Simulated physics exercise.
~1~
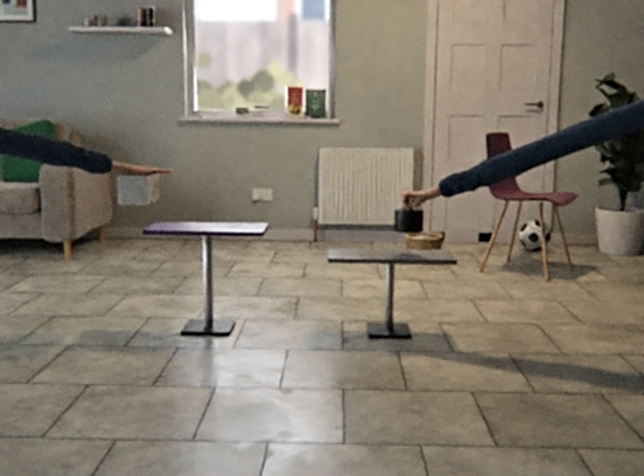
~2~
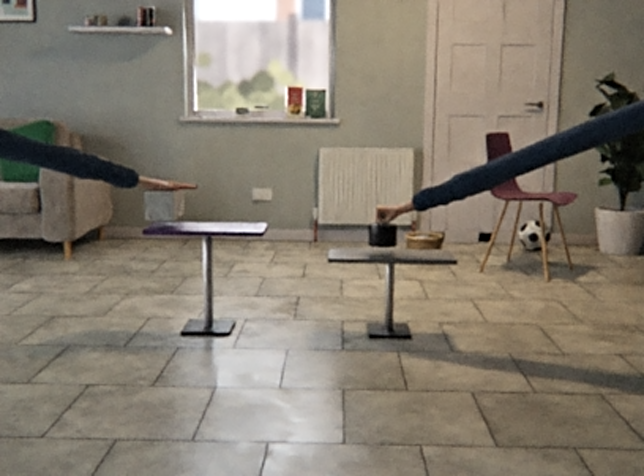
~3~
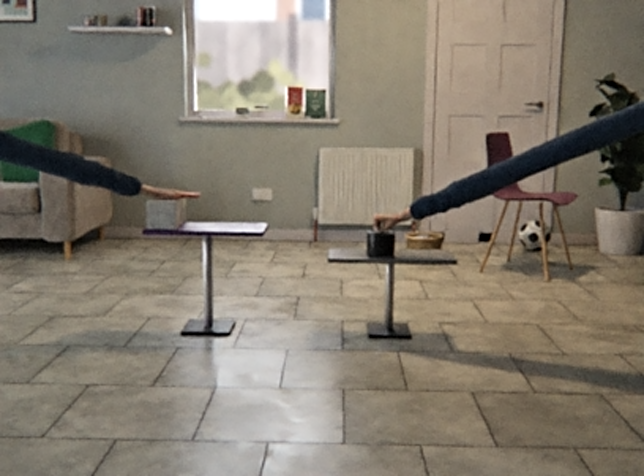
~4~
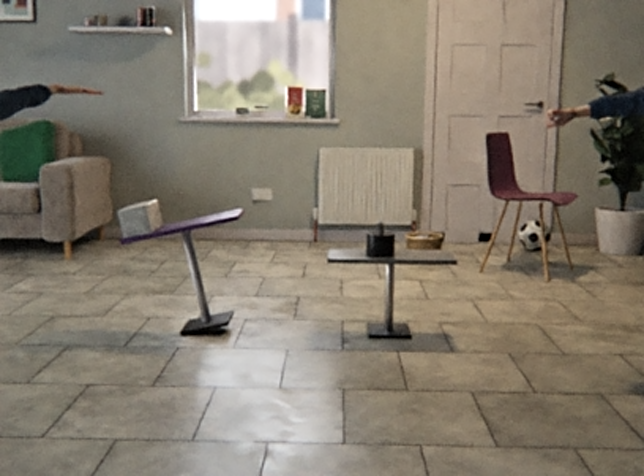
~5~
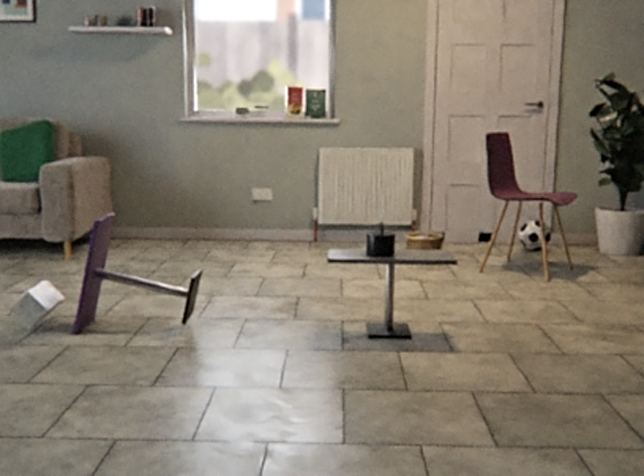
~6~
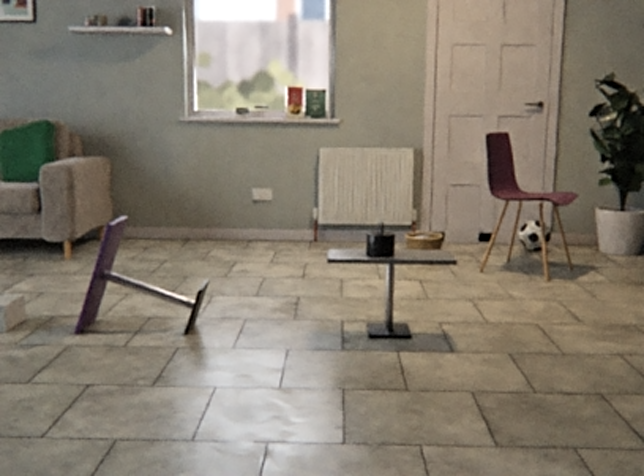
A pale block was lowered by one hand onto the left edge of a small purple table while another hand set a dark pot on a grey side table; once released, the purple table toppled left, spilling the block, and the grey one stayed upright.
